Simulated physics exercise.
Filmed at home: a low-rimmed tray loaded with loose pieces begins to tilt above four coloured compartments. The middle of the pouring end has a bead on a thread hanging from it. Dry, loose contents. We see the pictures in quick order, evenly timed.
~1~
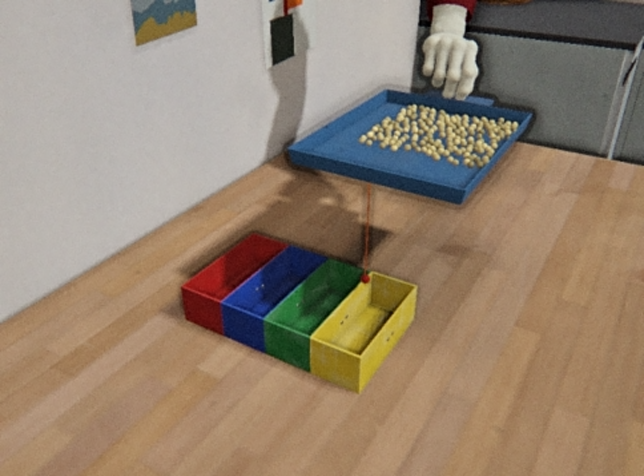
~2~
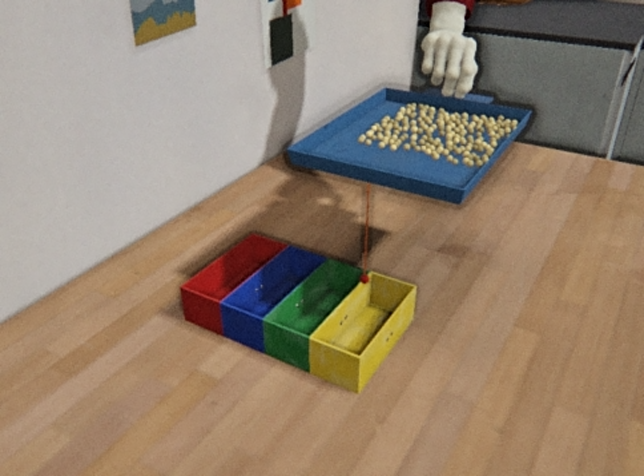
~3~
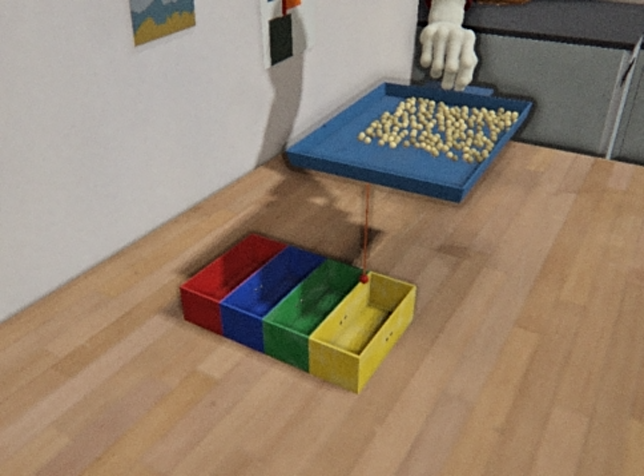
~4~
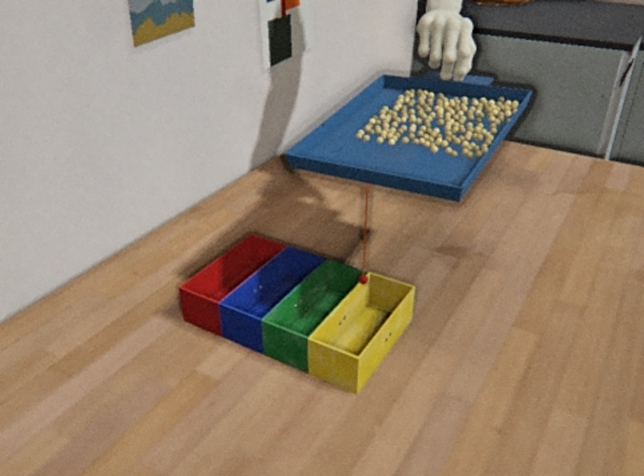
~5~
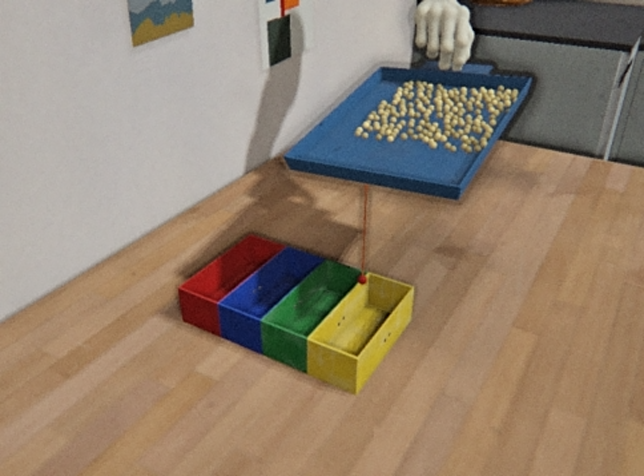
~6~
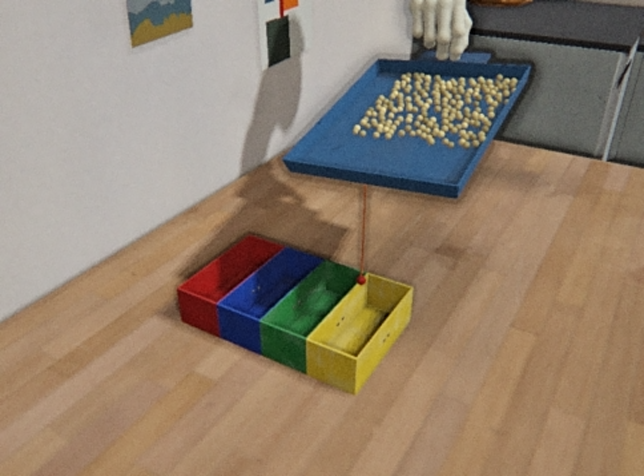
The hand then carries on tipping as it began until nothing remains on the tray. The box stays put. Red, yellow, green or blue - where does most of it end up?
Most of it ends up in blue.
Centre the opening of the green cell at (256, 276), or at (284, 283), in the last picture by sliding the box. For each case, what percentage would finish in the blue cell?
It comes to roughly 0 per cent in one try and roughly 0 per cent in the next.
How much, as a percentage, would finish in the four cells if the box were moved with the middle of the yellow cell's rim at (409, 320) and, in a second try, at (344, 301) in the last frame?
First case around 100 %, second case around 100 %.
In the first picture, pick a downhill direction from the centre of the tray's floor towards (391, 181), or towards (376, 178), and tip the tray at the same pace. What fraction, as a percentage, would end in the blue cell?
Roughly 0 percent first and 10 percent second.
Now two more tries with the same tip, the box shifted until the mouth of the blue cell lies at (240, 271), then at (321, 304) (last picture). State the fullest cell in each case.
Result 1: That green cell. Result 2: Red.
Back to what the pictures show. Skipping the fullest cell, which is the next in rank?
Second place goes to the cell in green.
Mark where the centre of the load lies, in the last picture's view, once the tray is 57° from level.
About (324, 166).
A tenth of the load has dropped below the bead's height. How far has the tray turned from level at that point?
About 65 degrees.
Soon, tray tipped steeply; most on the tray; a stray few in the blue cell; a stray few in the green cell; a small part falling or outside the box.
A while on, tray tipped right over; most on the tray; a small part in the blue cell; a small part in the green cell; a stray few in the red cell; a stray few falling or outside the box.
Towards the end, tray tipped past a quarter turn; about half in the blue cell; about a third in the green cell; a stray few in the yellow cell; a stray few in the red cell; a stray few falling or outside the box.
Finally, tray tipped past a quarter turn; about half in the blue cell; about a third in the green cell; a stray few in the yellow cell; a stray few in the red cell; a stray few outside the box.
